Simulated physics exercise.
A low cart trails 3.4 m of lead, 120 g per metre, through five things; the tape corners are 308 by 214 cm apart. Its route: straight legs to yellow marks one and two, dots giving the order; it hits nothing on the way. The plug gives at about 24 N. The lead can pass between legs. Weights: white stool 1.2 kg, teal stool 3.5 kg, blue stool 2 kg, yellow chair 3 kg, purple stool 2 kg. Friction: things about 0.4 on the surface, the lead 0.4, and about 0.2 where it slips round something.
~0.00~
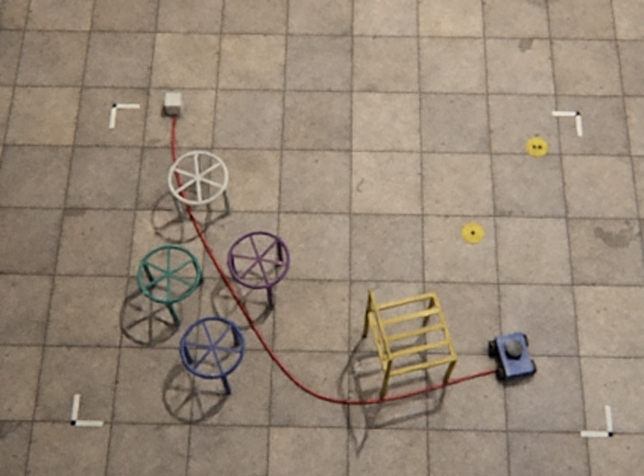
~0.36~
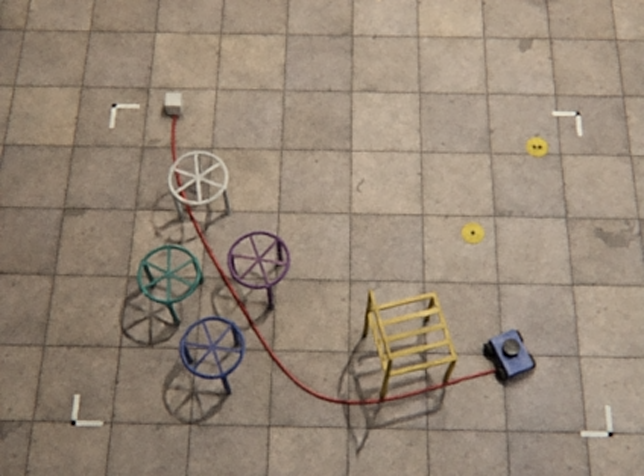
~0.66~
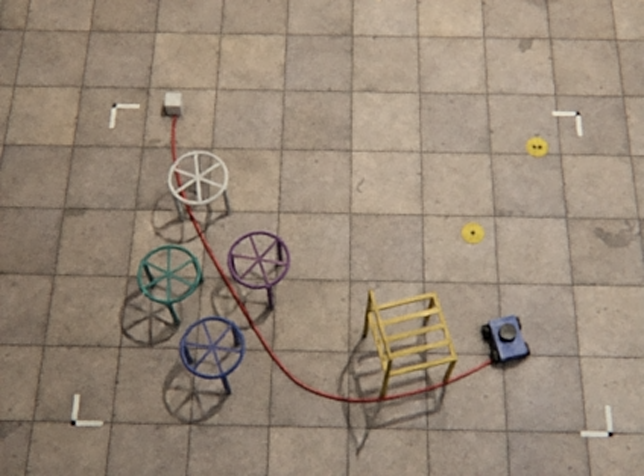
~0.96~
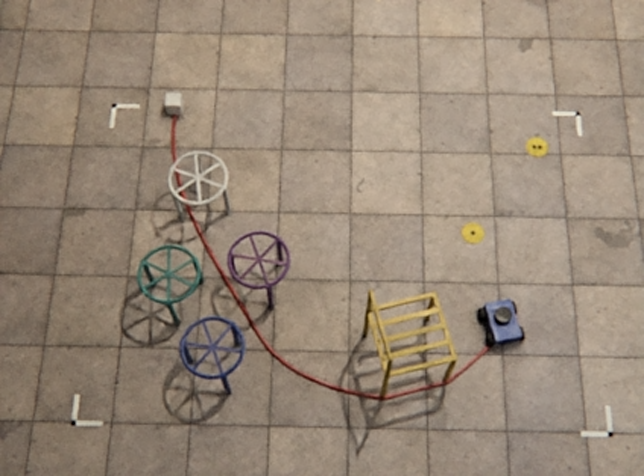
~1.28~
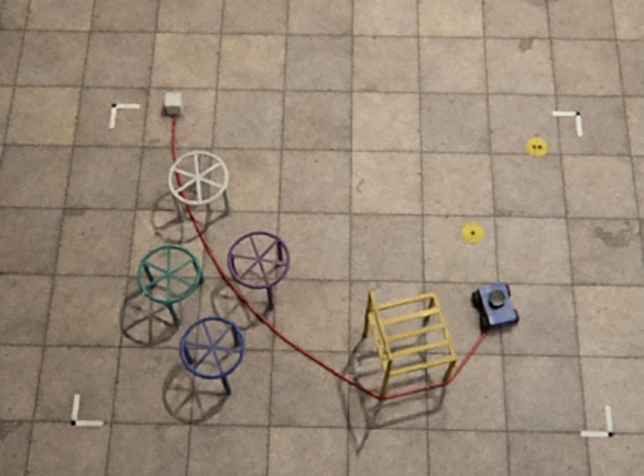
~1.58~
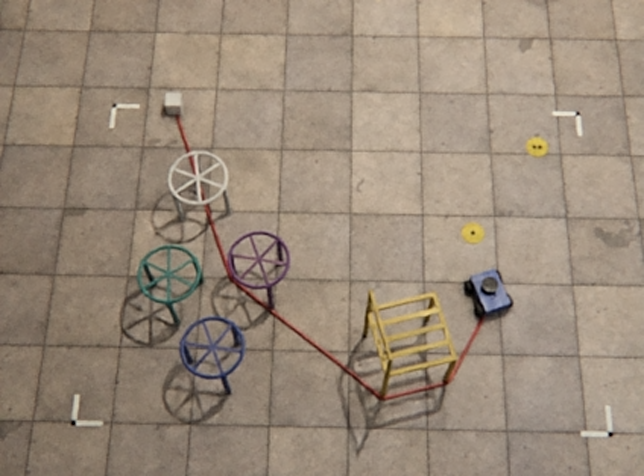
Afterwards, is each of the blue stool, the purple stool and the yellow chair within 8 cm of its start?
The blue stool keeps its place, the purple stool moves, the yellow chair gets shifted.
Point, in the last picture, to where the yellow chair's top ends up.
At about (387, 214).
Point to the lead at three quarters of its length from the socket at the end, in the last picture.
Around (448, 236).
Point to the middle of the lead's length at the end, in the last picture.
At about (334, 282).
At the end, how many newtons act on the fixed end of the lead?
About 9 N.
At 2.5 s, cart at (478, 253), 6 N at the fixed end; yellow chair 18 cm off its start.
At 3.4 s, cart at (487, 214), 9 N at the fixed end; yellow chair 37 cm off its start.
At 4.4 s, cart at (513, 178), 7 N at the fixed end; yellow chair 57 cm off its start at (391, 240), purple stool 12 cm off its start at (274, 245).
At 5.3 s, cart at (534, 150), 9 N at the fixed end; yellow chair 73 cm off its start, purple stool 26 cm off its start.
At 5.7 s, cart at (534, 150), 9 N at the fixed end; yellow chair 73 cm off its start at (387, 214), purple stool 26 cm off its start at (291, 230), blue stool 0 cm off its start at (213, 347).
